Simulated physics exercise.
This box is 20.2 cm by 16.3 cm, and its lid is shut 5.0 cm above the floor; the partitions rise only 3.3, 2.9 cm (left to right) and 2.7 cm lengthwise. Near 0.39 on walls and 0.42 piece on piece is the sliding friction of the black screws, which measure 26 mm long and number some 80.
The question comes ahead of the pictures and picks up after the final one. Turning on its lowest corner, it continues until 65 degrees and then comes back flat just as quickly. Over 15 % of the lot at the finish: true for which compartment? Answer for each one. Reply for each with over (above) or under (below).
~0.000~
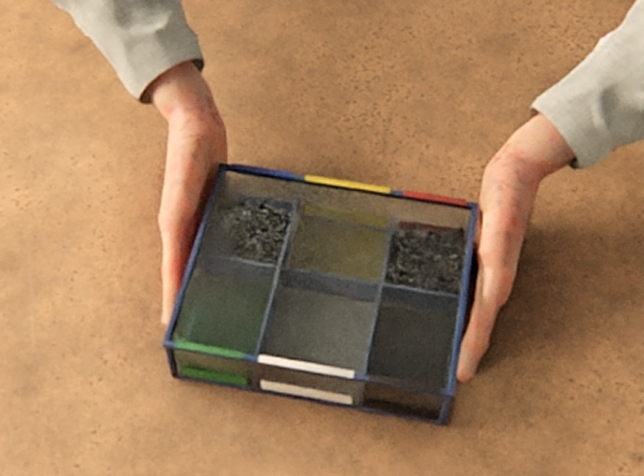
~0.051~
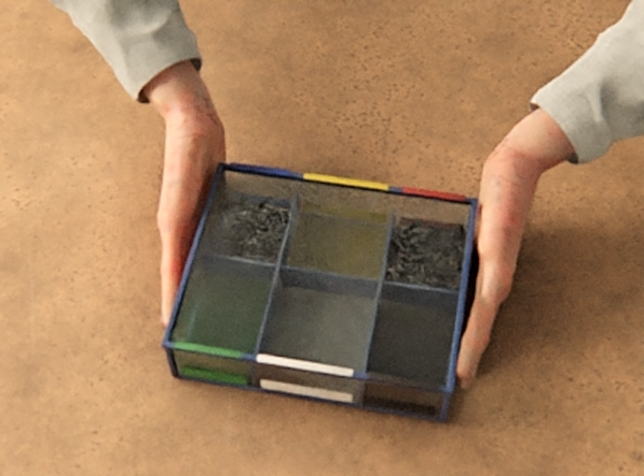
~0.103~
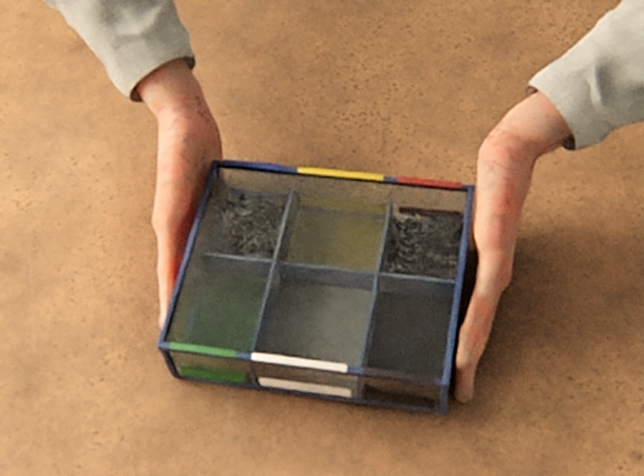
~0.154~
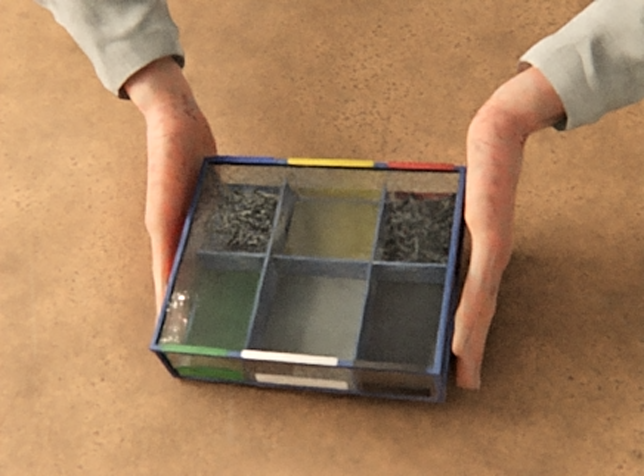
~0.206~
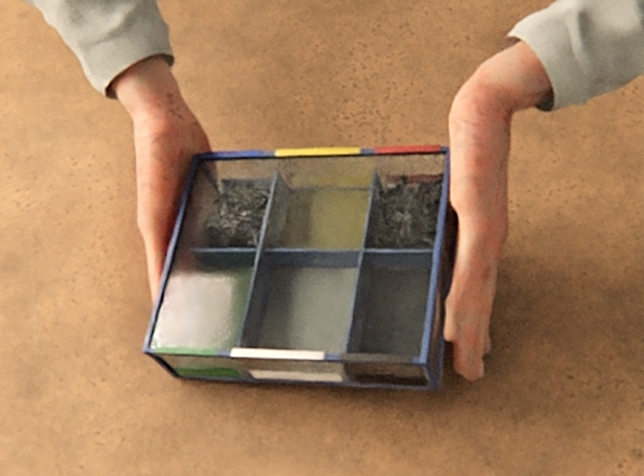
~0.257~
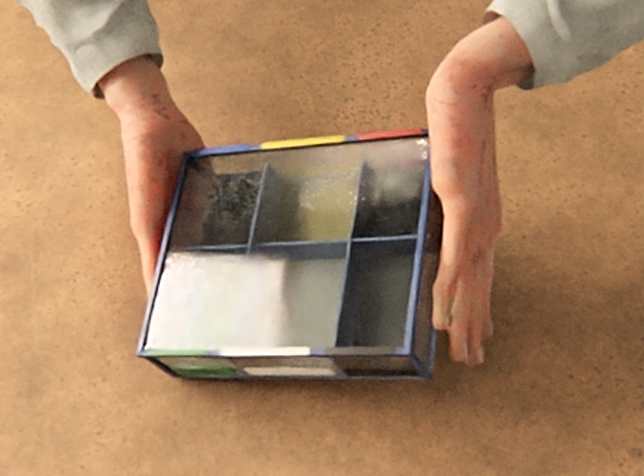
Red - over, blue - over, green - under, yellow - under, white - under, black - under.
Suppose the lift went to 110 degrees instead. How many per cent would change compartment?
It would come to about 65 per cent.
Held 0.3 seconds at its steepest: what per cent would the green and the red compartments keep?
Then, in per cent: Green 0; red 50.
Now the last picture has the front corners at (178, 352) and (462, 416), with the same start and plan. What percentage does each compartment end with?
Per cent at the finish: Red 50, blue 35, green 5, yellow 0, white 5, black 10.
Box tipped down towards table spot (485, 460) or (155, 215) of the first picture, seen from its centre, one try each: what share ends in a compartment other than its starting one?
First try: About 10 percent; second try: About 10 percent.
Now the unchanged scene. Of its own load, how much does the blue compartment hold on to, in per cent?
That comes out at about 100 percent.
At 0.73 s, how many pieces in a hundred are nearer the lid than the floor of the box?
Around 20 in a hundred, give or take.
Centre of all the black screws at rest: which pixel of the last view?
Once everything settles, the centre is around (296, 256).
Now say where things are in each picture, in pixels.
The first picture shows box tilt 0 degrees, front corners at (169, 342) and (448, 391); red 60 %, blue 40 %.
The second picture shows box tilt 1 degrees, front corners at (168, 343) and (447, 388).
The third picture shows box tilt 5 degrees, front corners at (164, 344) and (443, 380), lowest corner left front.
The fourth picture shows box tilt 11 degrees, front corners at (157, 346) and (435, 369), lowest corner left front.
The fifth picture shows box tilt 18 degrees, front corners at (150, 348) and (422, 359), lowest corner left front.
The sixth picture shows box tilt 24 degrees, front corners at (143, 351) and (406, 350), lowest corner left front; red 60 %, blue 40 %. Its pace works out near 120 degrees a second.
After 0.73 s, tilt 62 degrees; red 50 %, blue 40 %, yellow 5 %.
After 1.04 s, tilt 25 degrees; red 45 %, blue 45 %, green 5 %, yellow 5 %, white 5 %.
Then, at 1.46 s, tilt 0 degrees; red 45 %, blue 45 %, green 5 %, yellow 5 %, white 5 %.
By 1.8 s all is still; red 45 %, blue 45 %, green 5 %, yellow 5 %, white 5 %, black 0 %.
